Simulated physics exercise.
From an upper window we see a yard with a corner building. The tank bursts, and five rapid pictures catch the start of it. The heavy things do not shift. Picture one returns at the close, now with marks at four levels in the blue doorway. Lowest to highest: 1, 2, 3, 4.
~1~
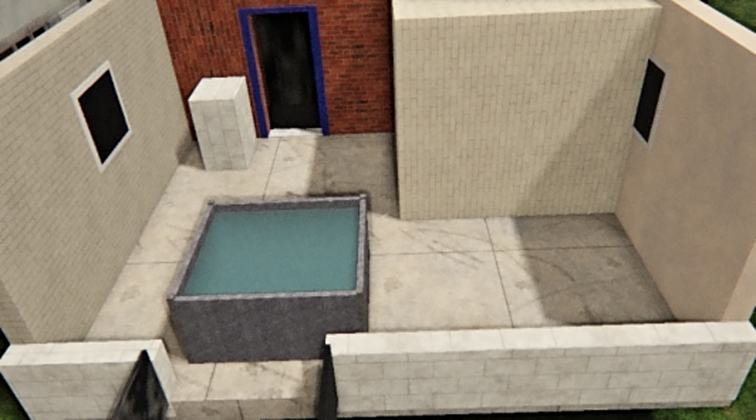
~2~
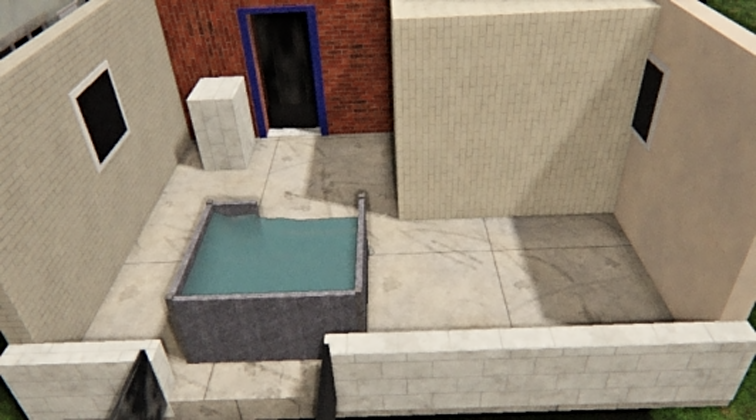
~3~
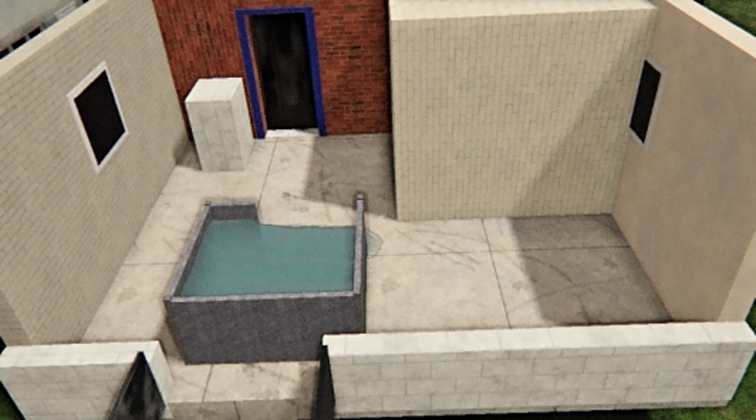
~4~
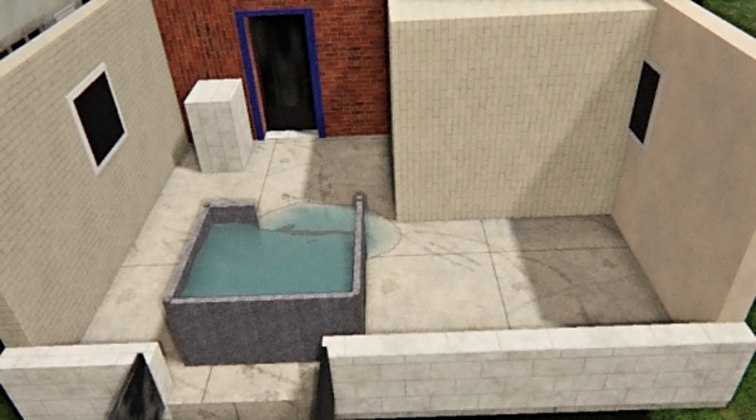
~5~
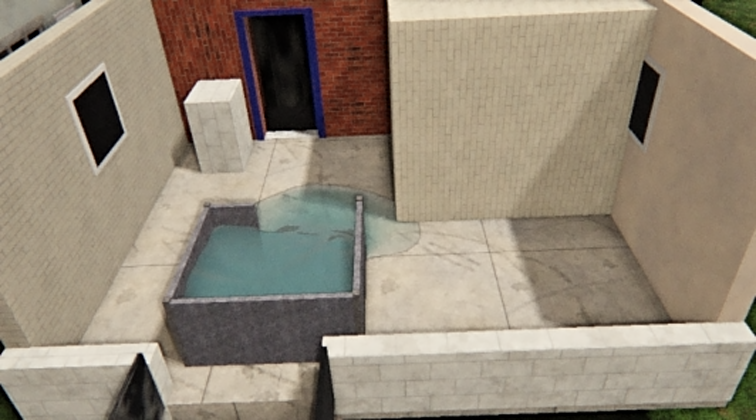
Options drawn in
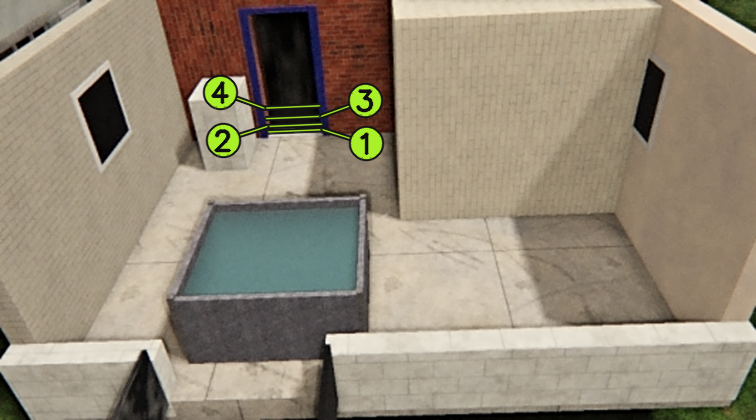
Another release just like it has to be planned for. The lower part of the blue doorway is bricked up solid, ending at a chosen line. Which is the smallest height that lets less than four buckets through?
It is 3.
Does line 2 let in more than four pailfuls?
Yes, that goes wrong.
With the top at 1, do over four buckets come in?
Yes.
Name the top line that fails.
2 it is.
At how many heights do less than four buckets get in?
Two of them.
In lime, 1 at (295, 130); 2 at (294, 125); 3 at (293, 117); 4 at (291, 106); from the bottom up 1, 2, 3, 4.
If 1 is chosen, some 25 bucketfuls get in.
If 2 is chosen, about 8 bucketfuls get in.
If 3 is chosen, a splash gets over, under a bucket.
If 4 is chosen, nothing gets over.
